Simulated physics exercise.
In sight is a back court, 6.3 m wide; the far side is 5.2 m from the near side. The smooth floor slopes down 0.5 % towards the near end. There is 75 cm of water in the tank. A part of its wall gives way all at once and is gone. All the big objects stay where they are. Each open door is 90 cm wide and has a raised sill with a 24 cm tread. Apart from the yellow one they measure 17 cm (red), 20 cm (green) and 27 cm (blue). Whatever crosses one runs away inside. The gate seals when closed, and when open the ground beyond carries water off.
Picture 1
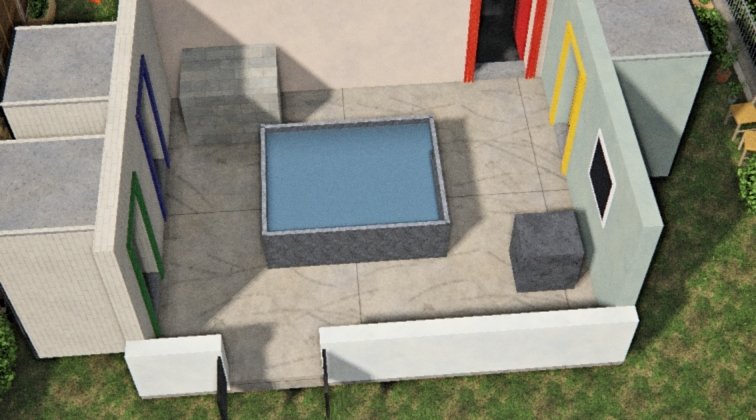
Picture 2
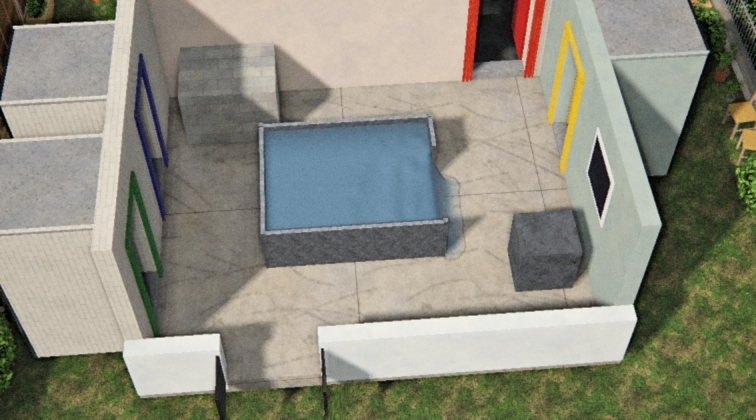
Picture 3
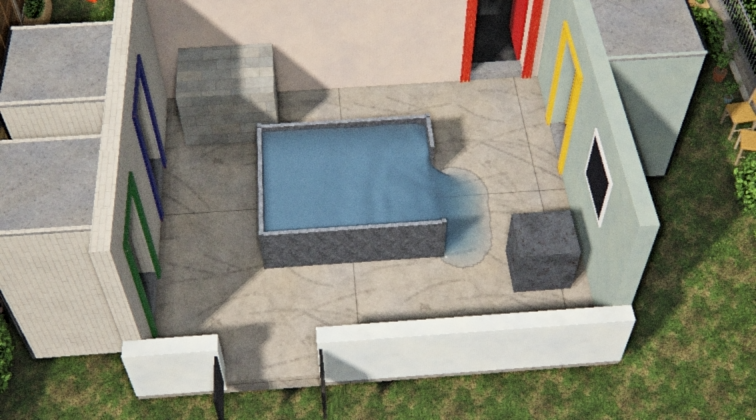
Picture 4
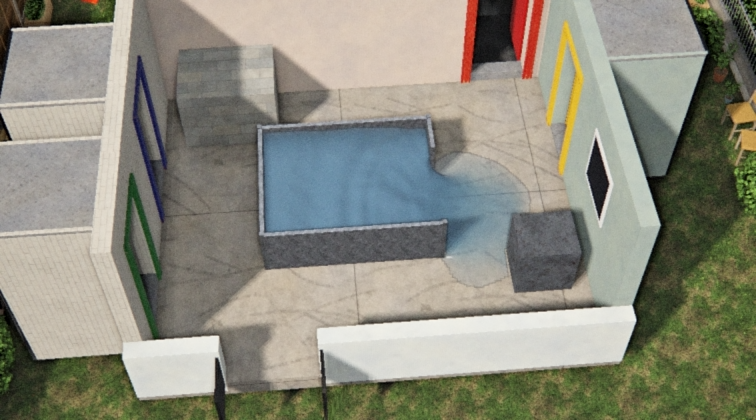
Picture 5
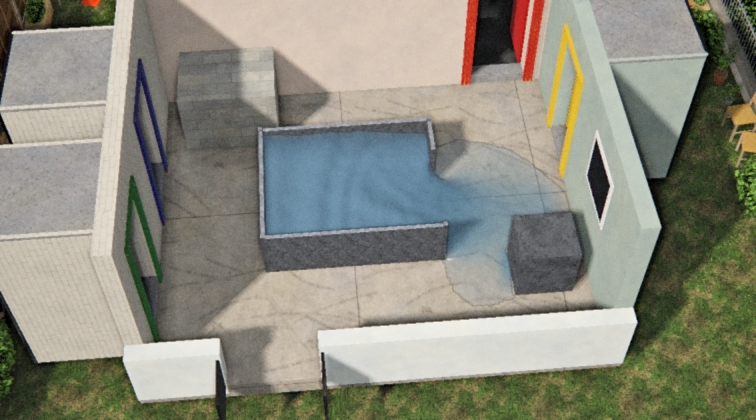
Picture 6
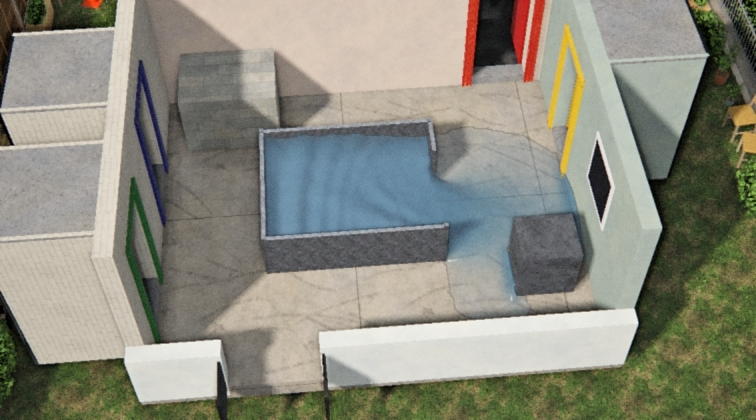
In a walled back court, water bursts from a tank's right side and spreads across the floor around a dark block.
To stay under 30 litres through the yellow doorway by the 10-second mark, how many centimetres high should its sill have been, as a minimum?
At least 23 cm or so.
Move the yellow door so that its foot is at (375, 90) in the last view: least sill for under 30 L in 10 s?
Roughly 14.5 cm.
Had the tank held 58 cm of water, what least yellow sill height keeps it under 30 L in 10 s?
About 16 cm.
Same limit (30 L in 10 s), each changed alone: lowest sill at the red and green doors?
Roughly 29 cm at red and 14.0 cm at green.
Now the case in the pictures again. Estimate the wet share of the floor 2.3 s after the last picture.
Some 55 per cent of it.
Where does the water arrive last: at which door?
It is the blue one.
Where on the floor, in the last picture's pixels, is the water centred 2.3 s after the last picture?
Around (431, 216).
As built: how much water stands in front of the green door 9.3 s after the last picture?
About 14.0 cm.
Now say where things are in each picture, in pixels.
In the first frame, the tank at (352, 176) is whole and still, 75 cm deep; the yellow door at (567, 104) is dry.
In the second frame, water pours out at (436, 204) and has run 0.3 m, to (455, 202); about 10 cm deep outside, 75 cm at the back.
In the third frame, water pours out at (434, 206) and has run 0.8 m, to (484, 197); about 13 cm deep outside, 75 cm at the back.
In the fourth frame, the front is at a hidden place, 1.4 m from the gap at (435, 209); 2.6 m2 of floor is wet, 75 cm left at the back.
In the fifth frame, water pours out at (435, 211) and has run 2.0 m, to a hidden place; about 8 cm deep outside, 75 cm at the back.
In the sixth frame, the gap is at (436, 212), the front 2.1 m out at (556, 158); the back of the tank holds 70 cm; 0.2 m in a straight line remain to the yellow door at (565, 107).
Then, 0.7 s after the last picture water covers 25 % of the floor, deepest (57 cm) near (569, 240); 22 cm at the yellow door, 27 litres in over its 7 cm sill.
Then, 2.3 s after the last picture water covers 55 % of the floor, deepest (43 cm) near (594, 342); 20 cm at the yellow door, 157 litres in over its 7 cm sill.
Then, 9.3 s after the last picture water covers 95 % of the floor, deepest (20 cm) near (169, 126); 12 cm at the yellow door, 300 litres in over its 7 cm sill.
At the yellow door as built, the water peaked near 23 cm, 1.3 s after the last picture.
Run again over the same 10 s with other heights there, 40 litres in over 21 cm, 8 litres over 28 cm. The limit of 30 litres is kept from about 23 cm up.
